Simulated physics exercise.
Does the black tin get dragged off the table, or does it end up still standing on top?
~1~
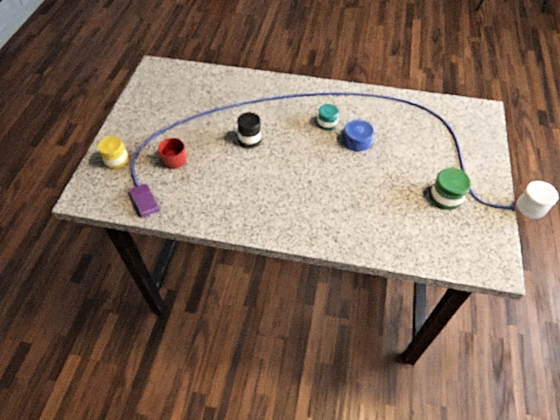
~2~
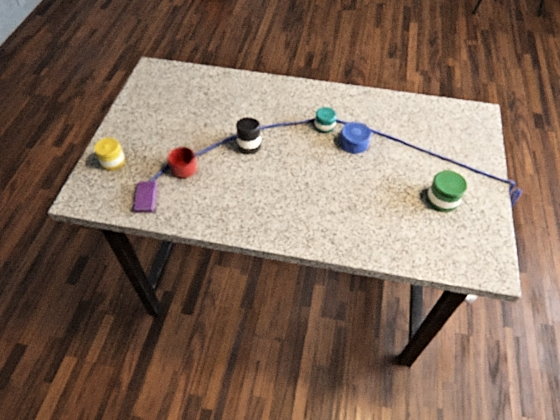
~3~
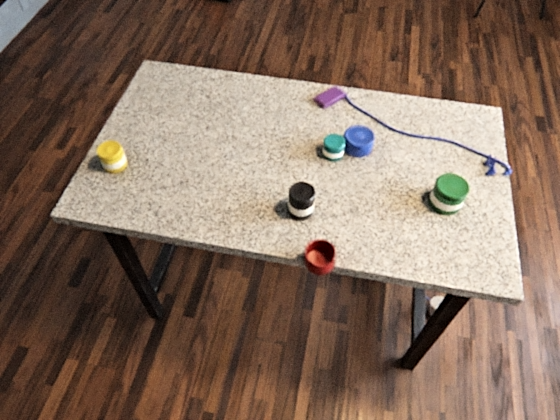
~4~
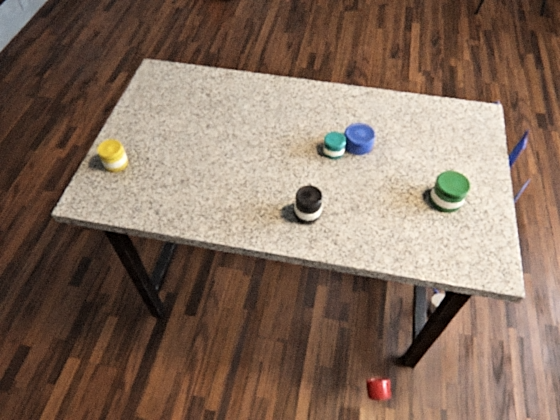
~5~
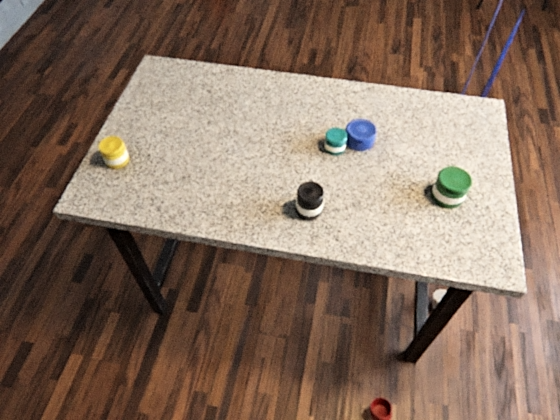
The black tin stays on the table but ends far from where it began. The teal canister shifts only a moderate way, and the yellow tin hardly moves.
